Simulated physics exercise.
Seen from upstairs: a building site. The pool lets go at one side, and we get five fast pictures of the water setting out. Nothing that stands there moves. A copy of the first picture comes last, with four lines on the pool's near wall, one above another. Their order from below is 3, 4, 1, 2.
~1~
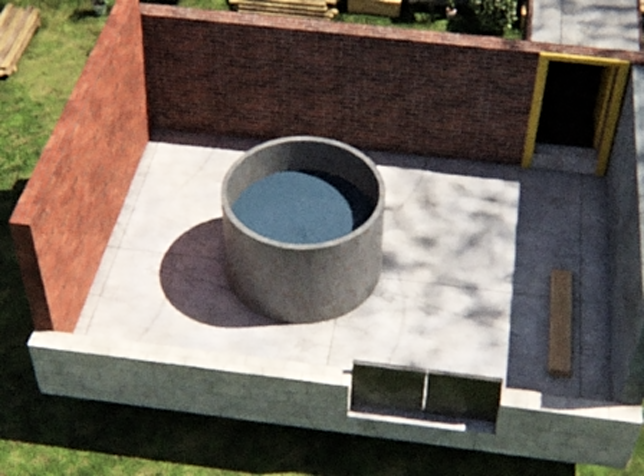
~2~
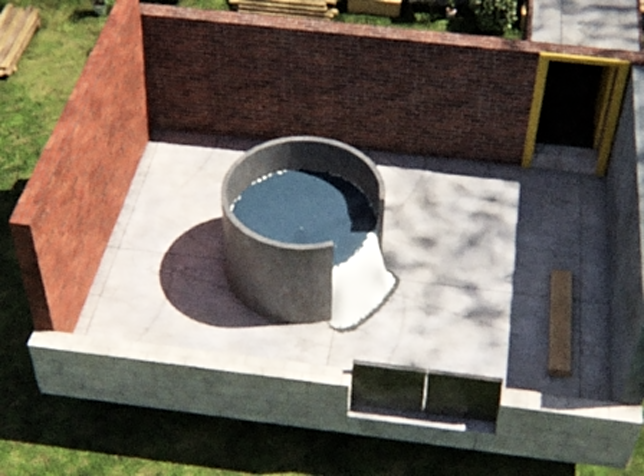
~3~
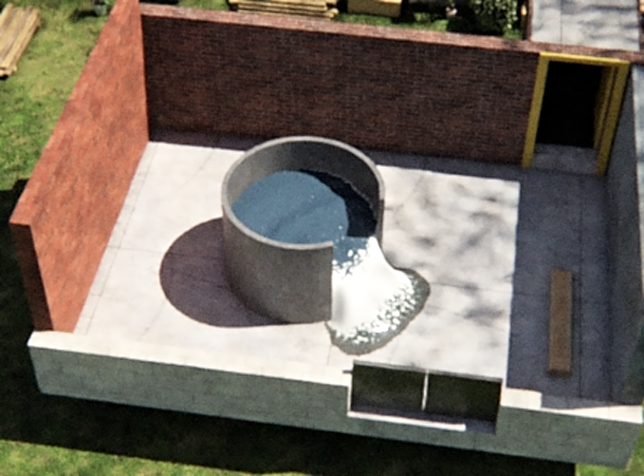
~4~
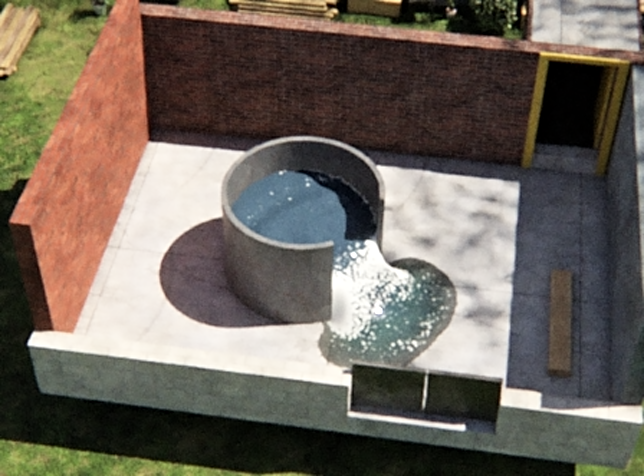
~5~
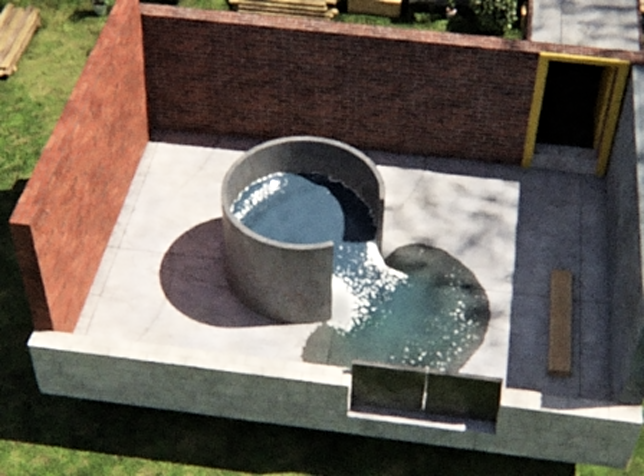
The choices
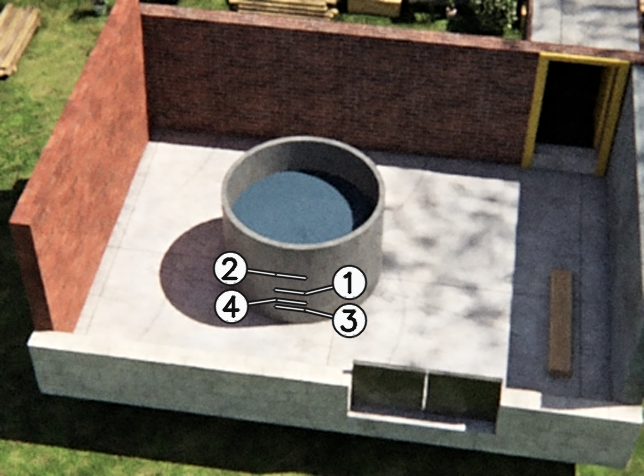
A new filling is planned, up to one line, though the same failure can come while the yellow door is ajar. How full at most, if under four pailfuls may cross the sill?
Take 2.
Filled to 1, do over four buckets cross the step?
No.
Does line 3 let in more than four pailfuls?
No, not at all.
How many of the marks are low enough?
All of them.
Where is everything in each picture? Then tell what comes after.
Water in the pool at rest, its middle at (303, 219); foot of the yellow doorway at (562, 171); shut gate at (427, 376).
Water covers 1 % of the ground and shows as far out as (334, 325).
Water covers 4 % of the ground and shows as far out as (423, 284).
Water covers 7 % of the ground and shows as far out as (420, 346).
Water covers 13 % of the ground and shows as far out as (475, 337).
On the marked copy, 1 at (290, 291); 2 at (290, 276); 3 at (290, 308); 4 at (290, 301); from the bottom up 3, 4, 1, 2.
Choosing 1, nothing gets over.
Choosing 2, a bucket or two gets in.
Choosing 3, nothing gets over.
Choosing 4, nothing gets over.
